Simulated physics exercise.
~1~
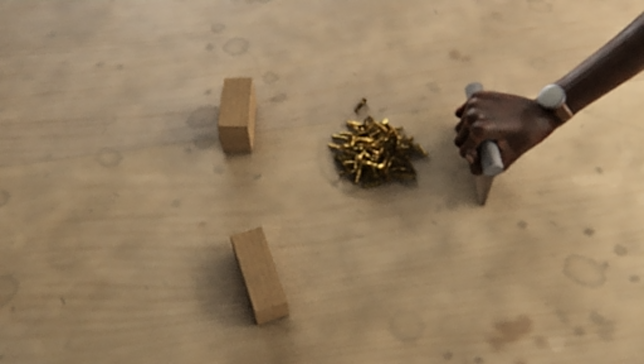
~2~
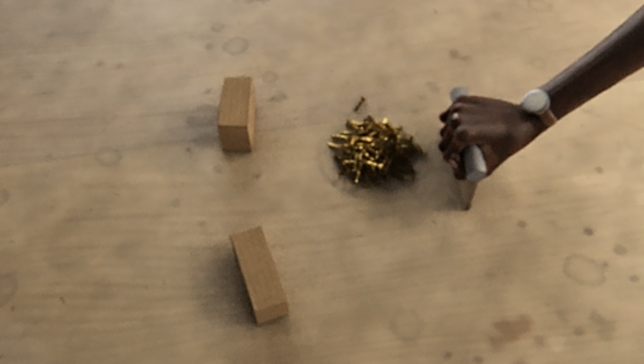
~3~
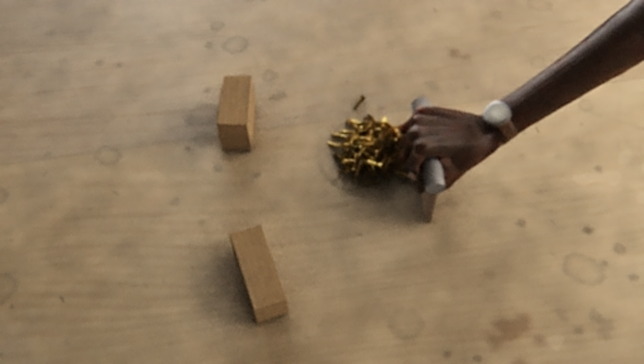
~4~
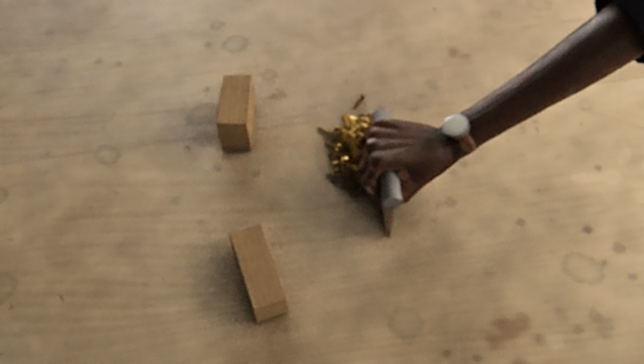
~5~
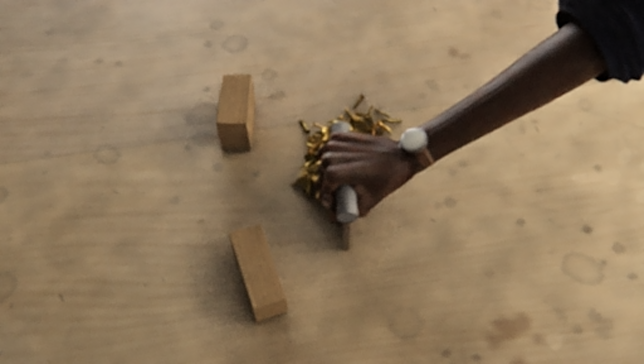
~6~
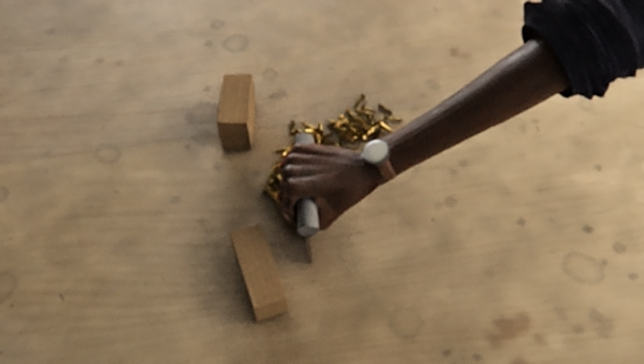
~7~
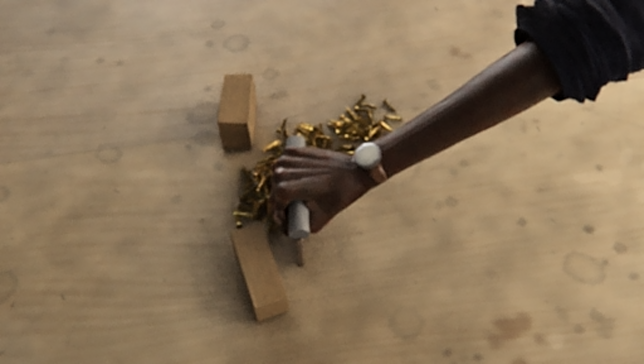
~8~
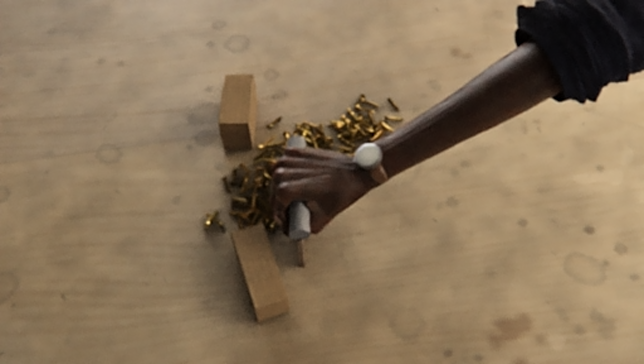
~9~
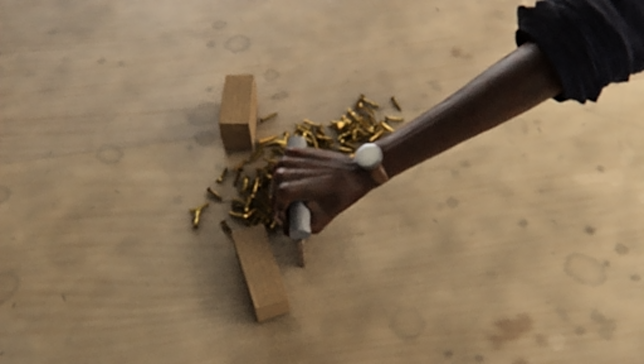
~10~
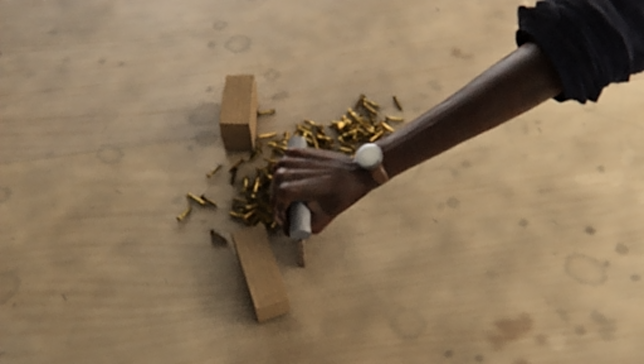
A hand pushes brass-coloured screws left with a scraper, and a few spill between two blocks.
